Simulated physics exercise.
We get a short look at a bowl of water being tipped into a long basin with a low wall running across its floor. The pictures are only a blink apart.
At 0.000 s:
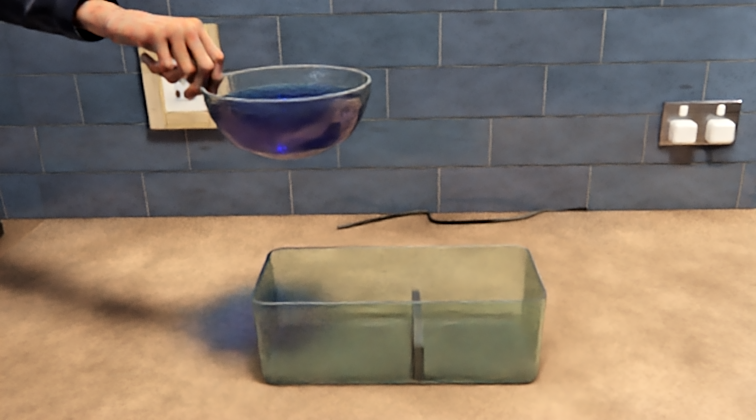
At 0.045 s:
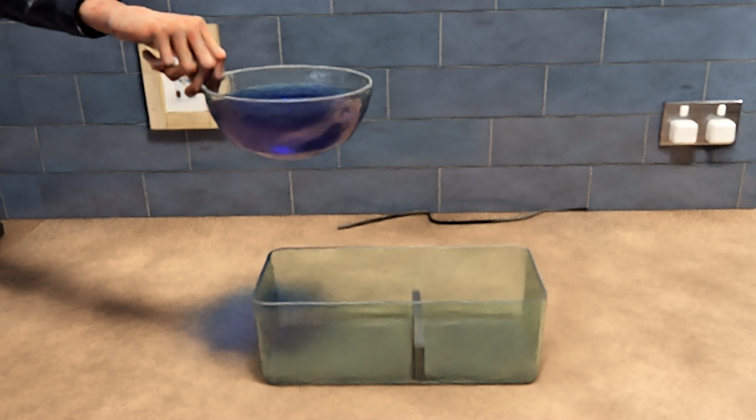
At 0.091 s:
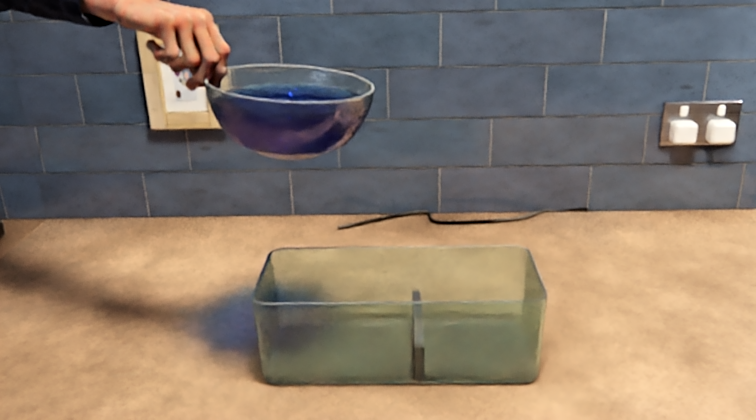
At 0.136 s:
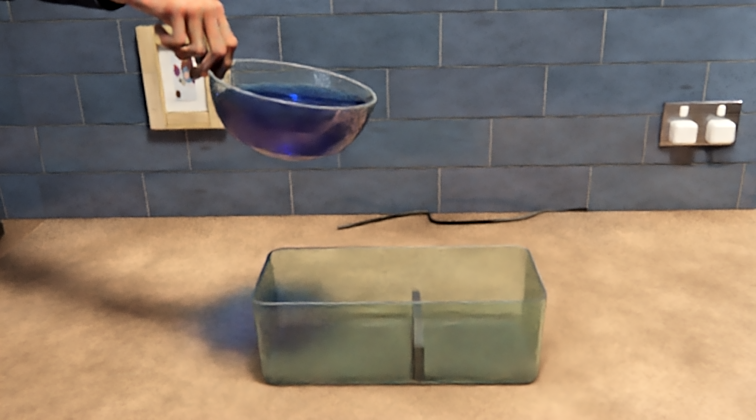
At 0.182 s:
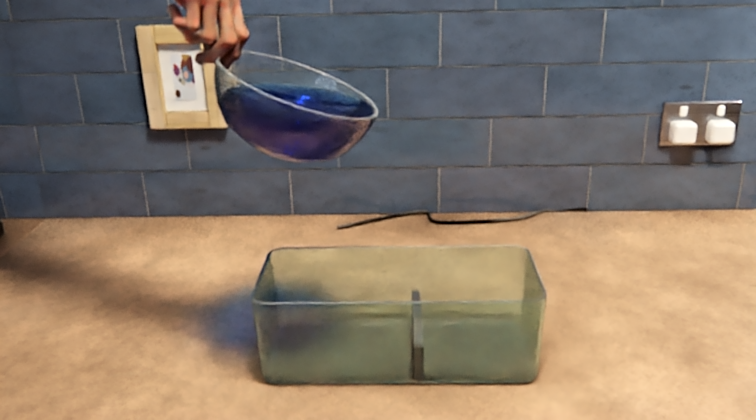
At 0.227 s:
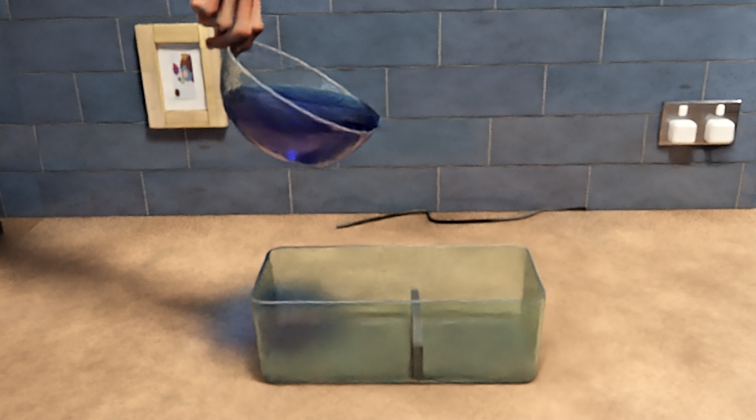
The video shows a hand holding a clear glass bowl of blue liquid above a long, clear basin with a low divider on a countertop, gradually tilting the bowl to the right until the liquid reaches its lowered rim.
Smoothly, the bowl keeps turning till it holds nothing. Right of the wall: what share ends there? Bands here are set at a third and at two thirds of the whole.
The amount on the right comes to between a third and two thirds of the whole.
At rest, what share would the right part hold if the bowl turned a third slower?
It comes to around 60 per cent.
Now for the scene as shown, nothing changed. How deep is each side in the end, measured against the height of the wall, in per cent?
Once still, it is 30 % on the left and 50 % on the right.
By 0.49 s the tilt is 93° and 12 per cent is still to pour, 1 is left of the wall and 19 right of it.
By 0.68 s the tilt is 100° and 0 per cent is still to pour, 33 is left of the wall and 49 right of it.
By 0.87 s the tilt is 100° and 0 per cent is still to pour, 39 is left of the wall and 41 right of it.
By 1.09 s the tilt is 100° and 0 per cent is still to pour, 43 is left of the wall and 47 right of it.
At rest 44 per cent lies left of the wall, 46 right of it and 10 outside.
